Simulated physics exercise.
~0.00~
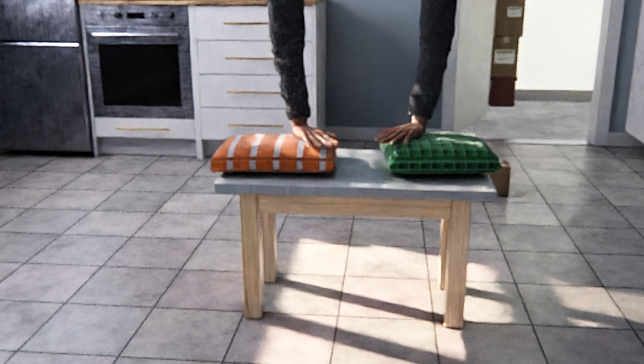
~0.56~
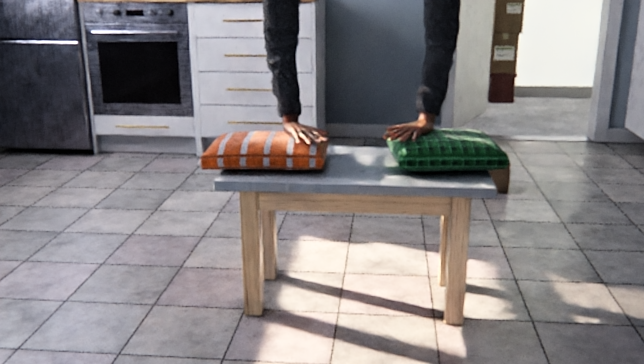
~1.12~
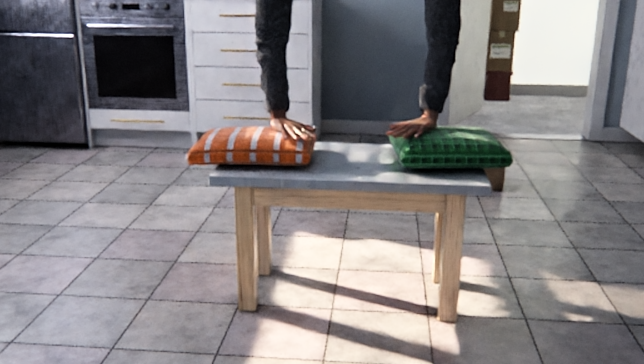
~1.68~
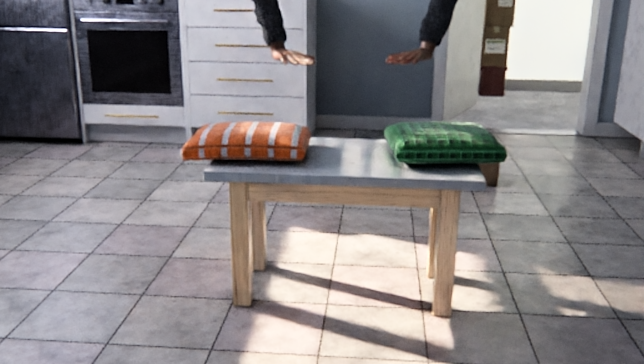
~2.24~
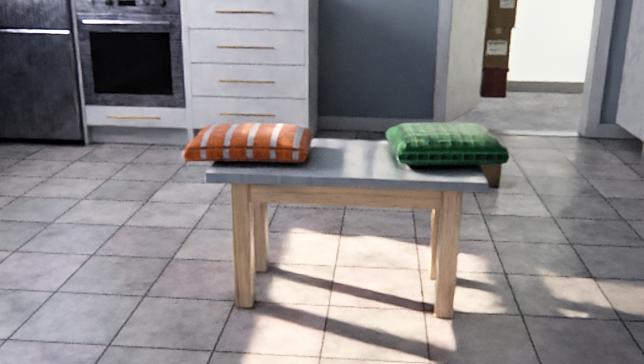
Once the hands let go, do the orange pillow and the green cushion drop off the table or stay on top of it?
They both stay on top of the table. The orange pillow holds its place on the left and the green cushion stays up on the right.
